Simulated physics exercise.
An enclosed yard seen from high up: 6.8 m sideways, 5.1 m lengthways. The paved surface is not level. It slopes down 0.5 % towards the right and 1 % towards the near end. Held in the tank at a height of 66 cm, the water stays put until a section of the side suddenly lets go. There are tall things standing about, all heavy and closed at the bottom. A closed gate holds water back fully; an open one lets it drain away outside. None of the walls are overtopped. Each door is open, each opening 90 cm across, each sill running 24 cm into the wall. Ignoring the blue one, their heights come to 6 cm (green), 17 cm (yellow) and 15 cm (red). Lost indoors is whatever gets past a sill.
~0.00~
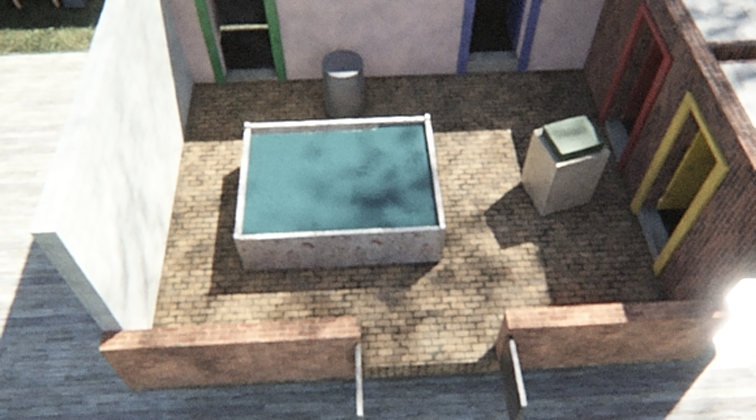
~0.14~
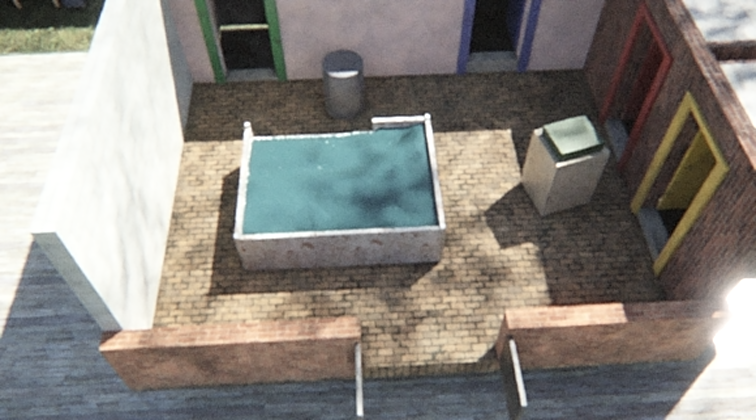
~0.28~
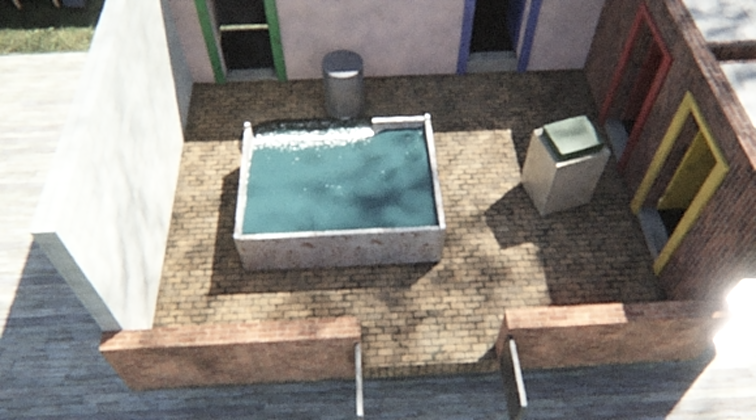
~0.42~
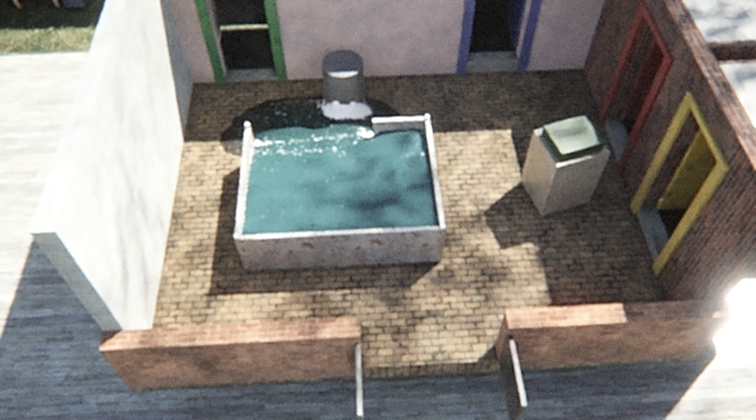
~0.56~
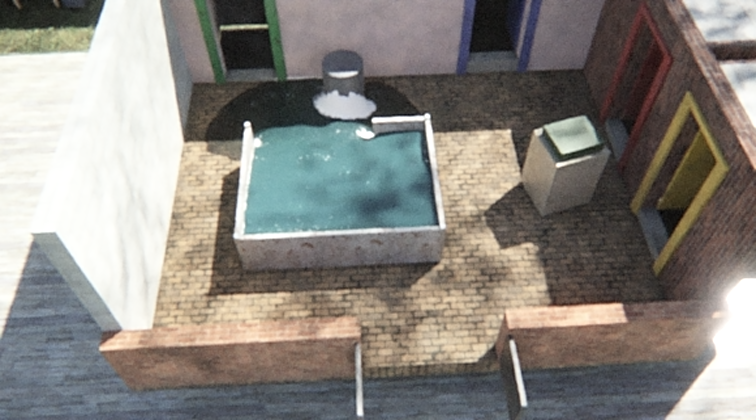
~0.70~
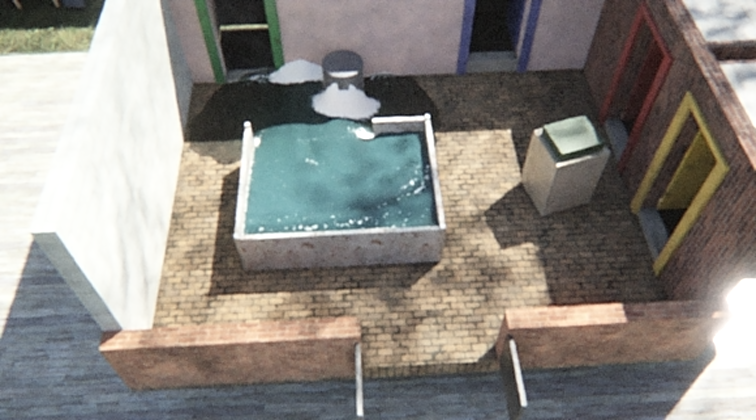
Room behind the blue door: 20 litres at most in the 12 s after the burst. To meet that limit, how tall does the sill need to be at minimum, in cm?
At least 5.5 cm or so.
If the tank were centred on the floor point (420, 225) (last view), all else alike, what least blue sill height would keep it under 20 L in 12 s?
Some 11.0 cm.
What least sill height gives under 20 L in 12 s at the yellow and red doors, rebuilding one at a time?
Some 8.0 cm for yellow, some 12.5 cm for red.
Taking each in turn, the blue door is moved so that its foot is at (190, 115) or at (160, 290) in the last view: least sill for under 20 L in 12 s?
In turn: Roughly 28 cm, roughly 10.0 cm.
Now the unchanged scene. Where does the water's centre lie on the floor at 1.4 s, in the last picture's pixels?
Centre of mass: About (335, 167) px.
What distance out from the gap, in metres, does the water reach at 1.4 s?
Distance from gap: Approx. 3.6 m.
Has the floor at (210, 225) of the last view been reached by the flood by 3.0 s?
At that moment it's submerged.
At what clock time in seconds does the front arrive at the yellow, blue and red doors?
The yellow door at 3.4 seconds, the blue door at 1.3 seconds, the red door at 2.8 seconds.
After 1.4 s water covers 25 % of the floor, deepest (45 cm) near (342, 124); 5 cm at the blue door, 0 litres in over its 25 cm sill.
After 3.0 s water covers 55 % of the floor, deepest (34 cm) near (225, 84); 9 cm at the blue door, 0 litres in over its 25 cm sill.
After 12.0 s water covers 95 % of the floor, deepest (14 cm) near (657, 334); 6 cm at the blue door, 0 litres in over its 25 cm sill.
At the blue door as built, the water arrived by 1.4 s and peaked near 11 cm at 1.8 s.
With a sill of 4.5 cm, 33 litres would have come in within the 12 s; with 6.5 cm, 12 litres. So under 20 litres takes about 5.5 cm.
